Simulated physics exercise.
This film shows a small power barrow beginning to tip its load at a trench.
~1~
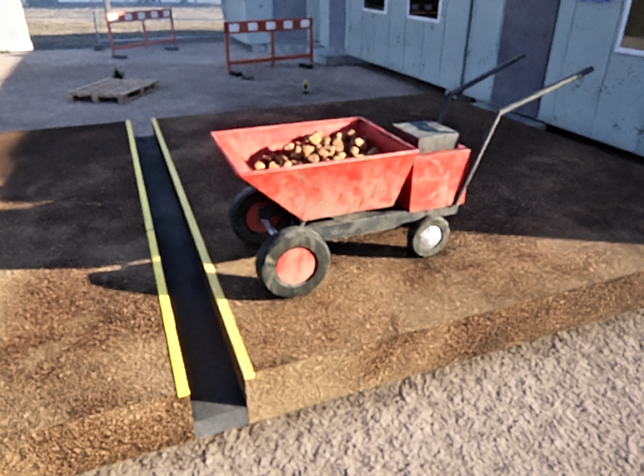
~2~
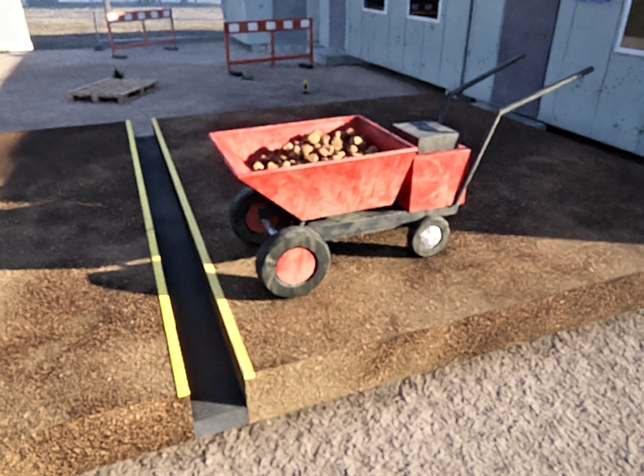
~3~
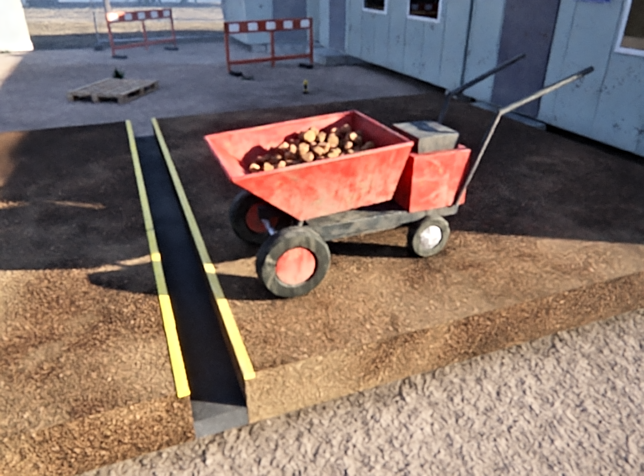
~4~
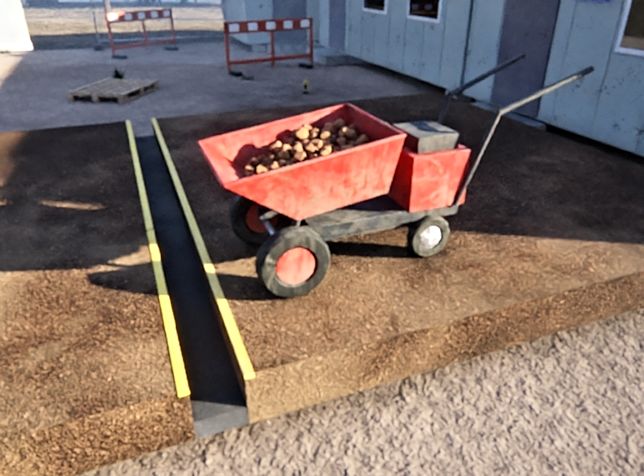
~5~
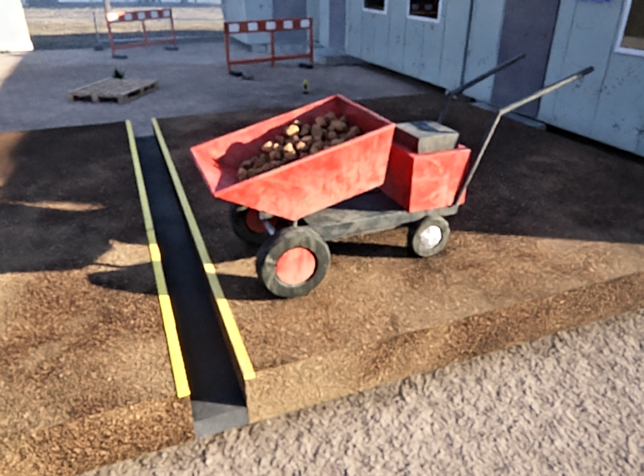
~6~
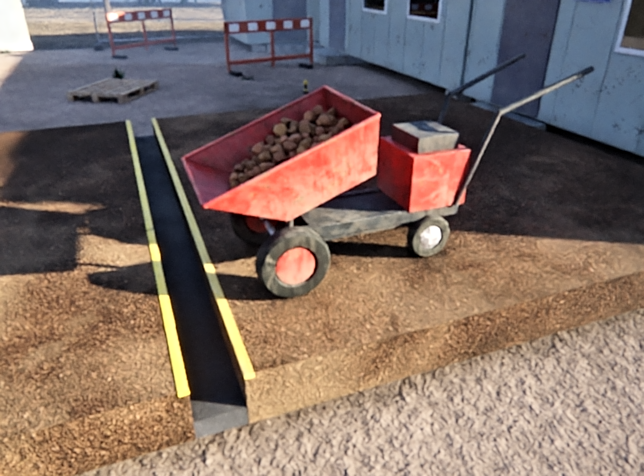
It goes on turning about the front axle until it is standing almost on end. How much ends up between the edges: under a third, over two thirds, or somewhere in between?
Under a third.
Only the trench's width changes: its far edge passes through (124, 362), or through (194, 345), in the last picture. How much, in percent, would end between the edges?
Estimated share: Try 1 approx. 90 in a hundred, try 2 approx. 0 in a hundred.
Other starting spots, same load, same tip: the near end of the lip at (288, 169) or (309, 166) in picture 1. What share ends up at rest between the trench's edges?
70 per cent, then 60 per cent.
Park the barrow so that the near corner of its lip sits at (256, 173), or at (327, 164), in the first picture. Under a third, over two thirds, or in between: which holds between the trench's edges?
Try one, in the middle band; try two, the middle third.
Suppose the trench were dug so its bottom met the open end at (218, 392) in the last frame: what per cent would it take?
It comes out near 10 percent.
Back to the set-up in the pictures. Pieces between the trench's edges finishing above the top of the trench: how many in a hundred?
Something like 5 in a hundred.
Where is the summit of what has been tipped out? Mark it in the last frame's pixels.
I'd mark the summit at roughly pixel (140, 277).
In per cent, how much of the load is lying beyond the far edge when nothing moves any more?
Call it some 65 percent of the pieces.
Soon after the last picture, skip tipped steeply; all in the skip.
A little later, skip tipped right over; about half in the skip; a stray few in or heaped over the trench; about a third beyond it; a stray few falling.
Later still, skip tipped right over; about a quarter in the skip; a small part in or heaped over the trench; about two thirds beyond it.
By the end, skip tipped right over; a small part in the skip; about a quarter in or heaped over the trench; about two thirds beyond it.
